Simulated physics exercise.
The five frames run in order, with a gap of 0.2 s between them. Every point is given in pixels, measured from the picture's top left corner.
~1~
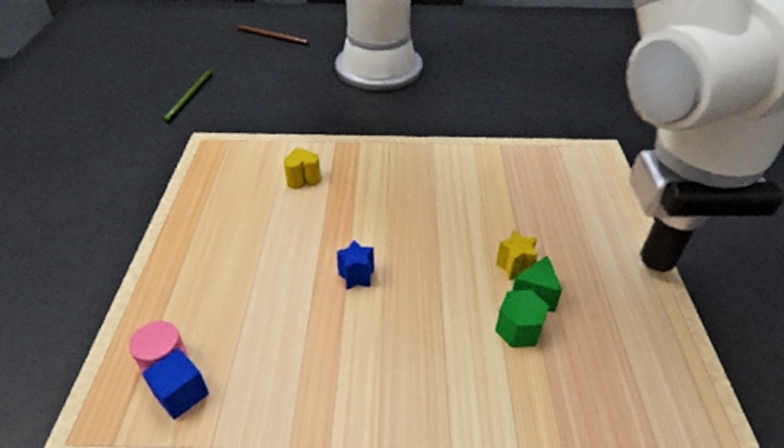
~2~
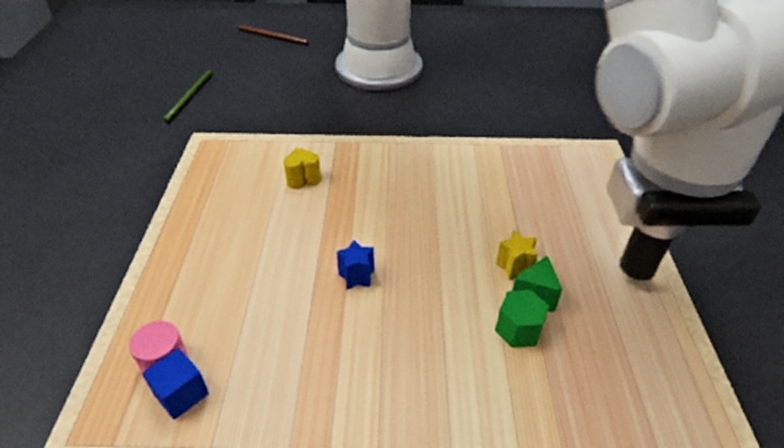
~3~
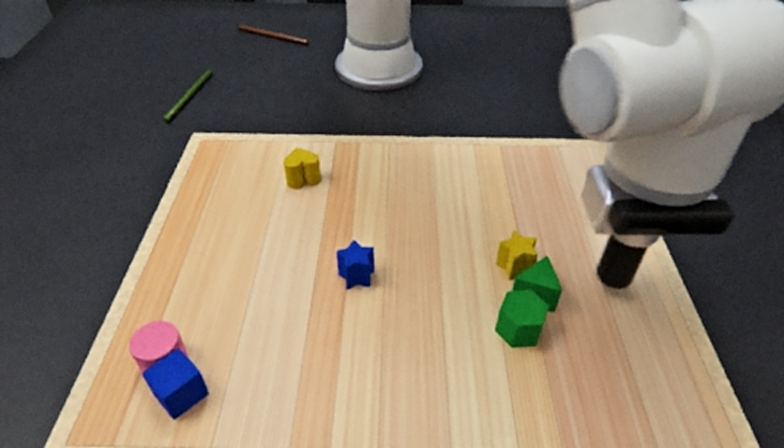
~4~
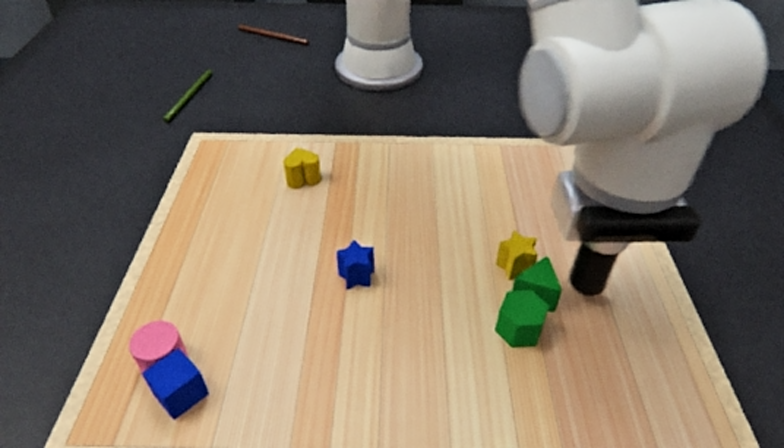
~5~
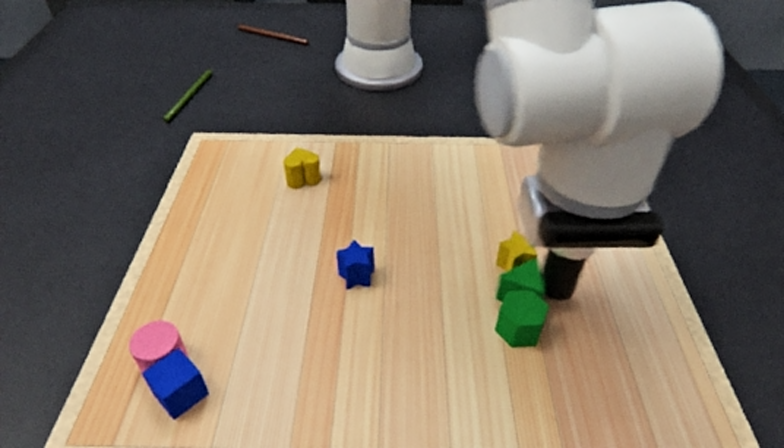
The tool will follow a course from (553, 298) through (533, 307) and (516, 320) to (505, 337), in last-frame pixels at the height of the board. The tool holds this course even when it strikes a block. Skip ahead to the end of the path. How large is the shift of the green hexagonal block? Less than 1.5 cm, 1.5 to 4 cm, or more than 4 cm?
It slides well over 4 cm.
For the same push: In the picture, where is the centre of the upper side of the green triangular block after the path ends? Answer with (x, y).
I'd expect the centre of its top face to be at (491, 282).
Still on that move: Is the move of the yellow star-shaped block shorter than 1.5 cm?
My answer is yes.
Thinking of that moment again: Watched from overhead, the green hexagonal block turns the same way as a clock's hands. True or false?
That statement is not accurate.
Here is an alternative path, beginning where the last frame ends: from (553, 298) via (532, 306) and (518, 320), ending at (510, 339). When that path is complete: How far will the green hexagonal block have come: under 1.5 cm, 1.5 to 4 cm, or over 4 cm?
I'd go with over 4 cm for this block.
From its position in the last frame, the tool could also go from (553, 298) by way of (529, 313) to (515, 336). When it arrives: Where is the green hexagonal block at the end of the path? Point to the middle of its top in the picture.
Its top face will be centred at roughly (490, 337).
What follows on the original path. Halfway along, tool at (527, 302); green hexagonal block at (511, 319), turned 45° anticlockwise; green triangular block at (496, 279), turned 15° clockwise.
At the end, tool at (507, 326); yellow star-shaped block unmoved; green hexagonal block at (490, 346), turned 45° anticlockwise; green triangular block at (491, 282), turned 35° clockwise.
